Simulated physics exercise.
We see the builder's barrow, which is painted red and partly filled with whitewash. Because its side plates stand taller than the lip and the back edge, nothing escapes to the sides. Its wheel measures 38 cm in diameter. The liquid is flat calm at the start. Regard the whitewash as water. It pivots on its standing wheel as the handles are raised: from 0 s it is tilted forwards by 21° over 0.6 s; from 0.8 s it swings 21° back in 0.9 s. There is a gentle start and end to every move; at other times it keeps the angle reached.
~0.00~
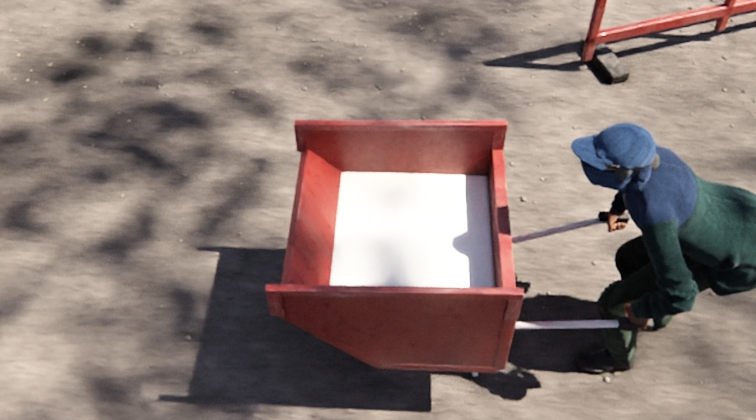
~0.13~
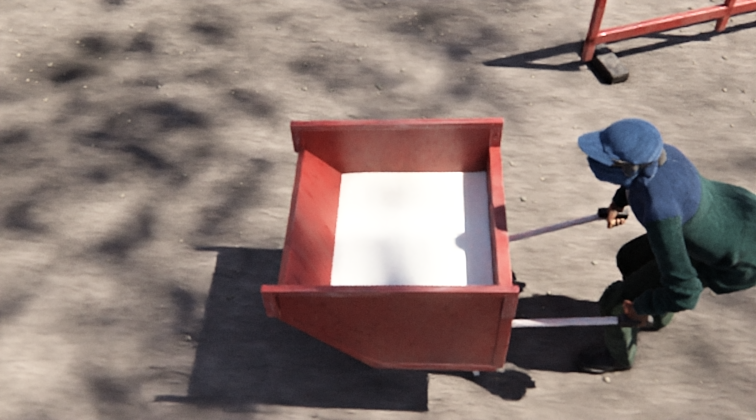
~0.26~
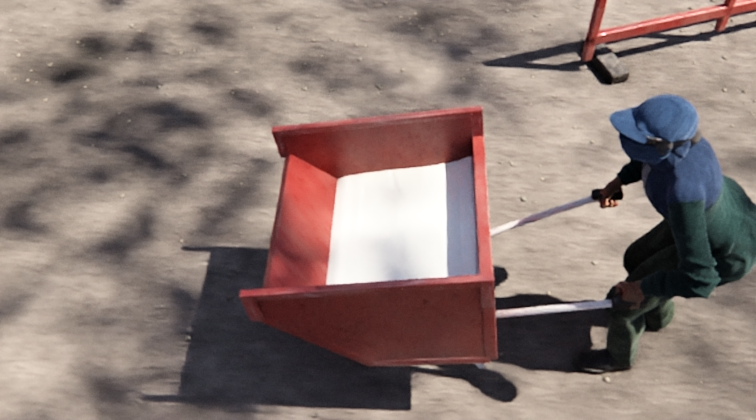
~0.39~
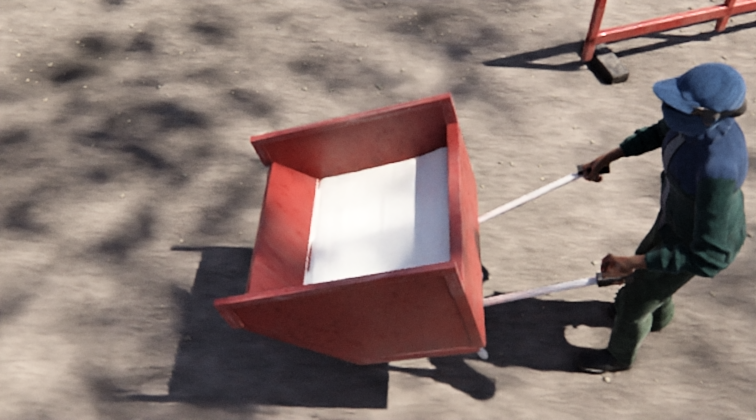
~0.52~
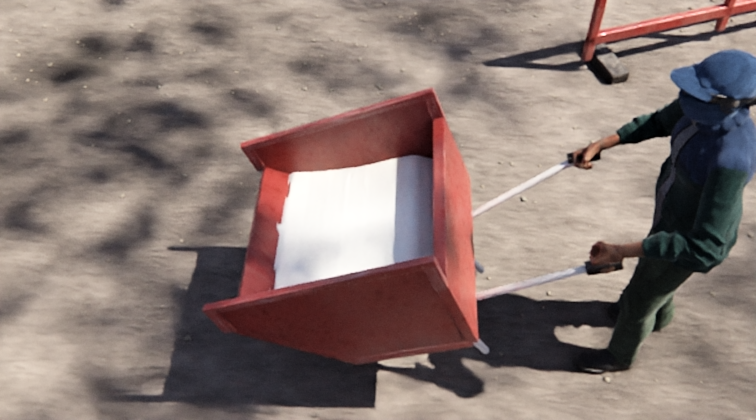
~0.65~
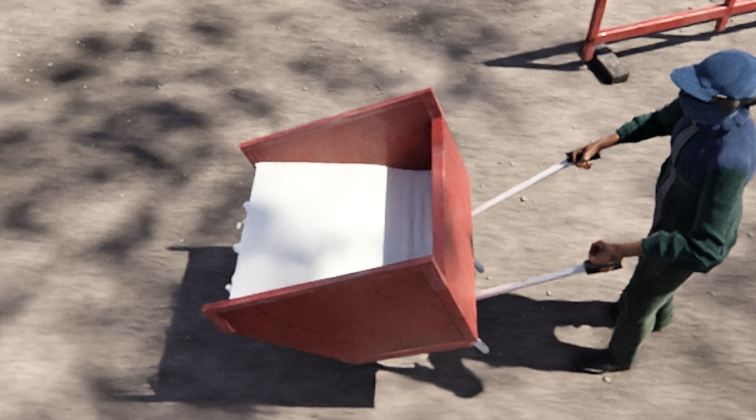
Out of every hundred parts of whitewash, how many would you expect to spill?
About 41 in every hundred.
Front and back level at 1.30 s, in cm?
The surface sits near 20 cm in front and near 0 cm at the rear.
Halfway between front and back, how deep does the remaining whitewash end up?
Close to 14 cm of depth there.
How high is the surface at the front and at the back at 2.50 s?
Reading: About 14 cm in front, about 8 cm behind.
Then, 1.30 s in, the barrow is at 8° forwards, the surface stands 0 cm at the back and 19 cm at the front; 34 per cent is out, over the front.
Then, 1.90 s in, the surface stands 36 cm at the back and 4 cm at the front; 34 per cent is out, over the front.
Then, 2.50 s in, the surface stands 8 cm at the back and 15 cm at the front; 39 per cent is out, over the front.
Then, 4.59 s in, 41 per cent is out, over the front, 42 of 104 litres.
